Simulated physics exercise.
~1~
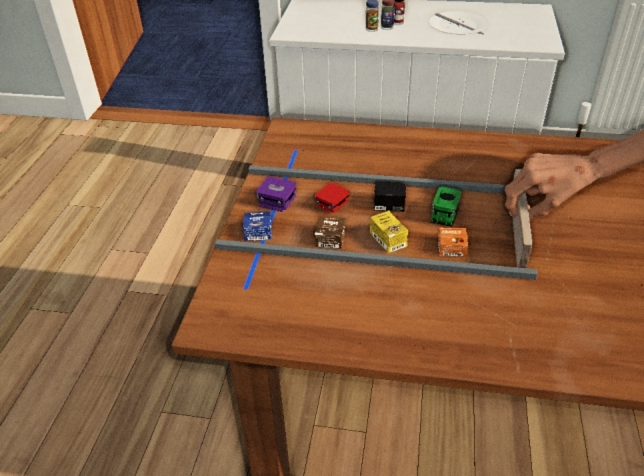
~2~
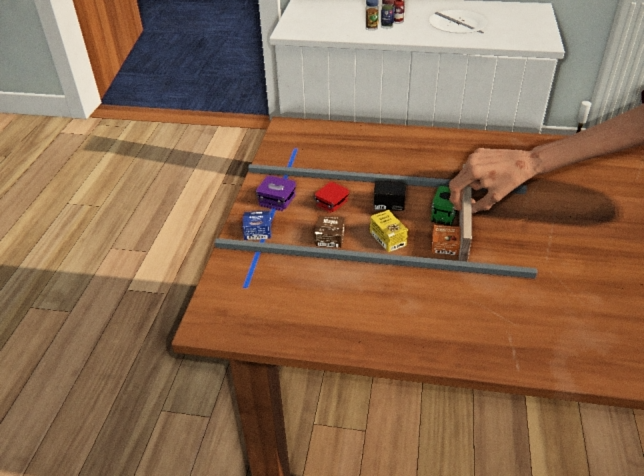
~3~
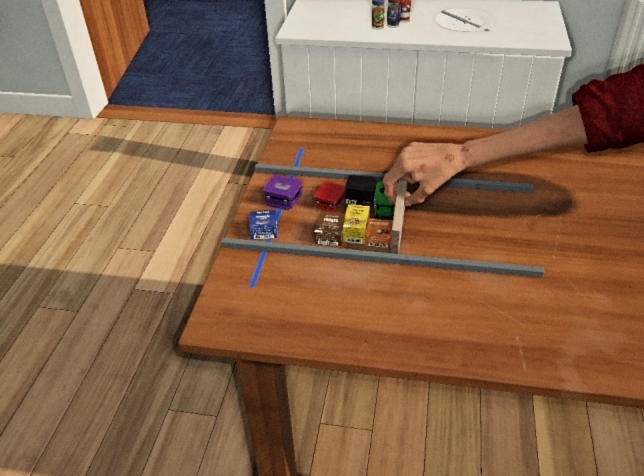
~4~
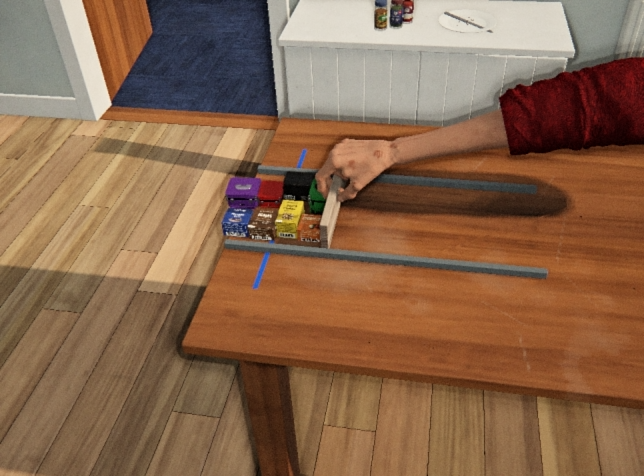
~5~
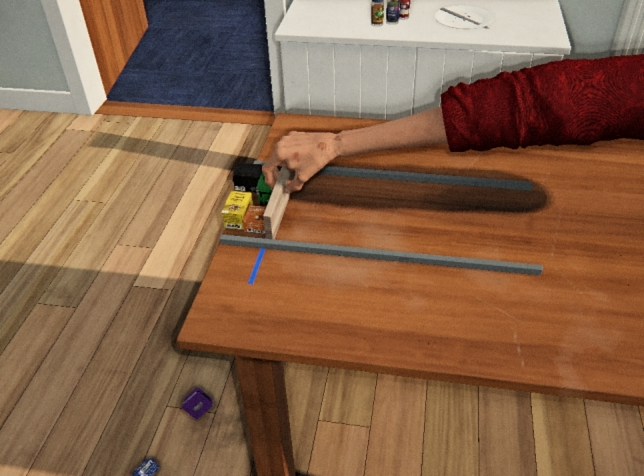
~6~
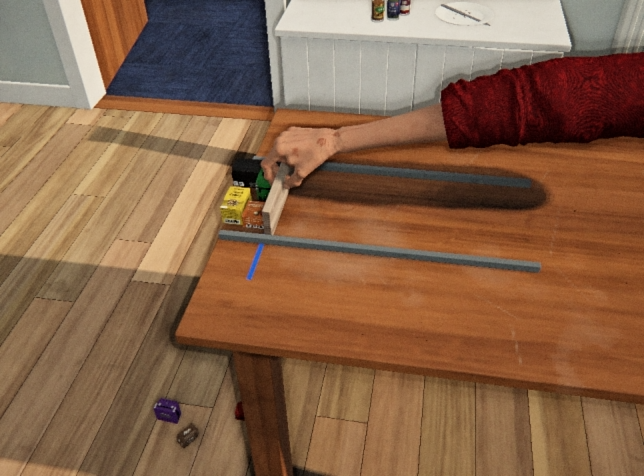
A hand grips an upright board at the right end of a wide channel between two grey rails on a wooden table, seen from above by a slightly swaying camera. Purple, red, black and green items sit behind blue, brown, yellow and orange ones, with blue tape near the left edge. The hand slides the board left, gathering the items into a tight cluster and pushing them to the table's end. As the board stops at the tape, the purple, blue, red and brown pieces drop to the floorboards. The yellow, black, green and orange ones remain crowded at the edge.
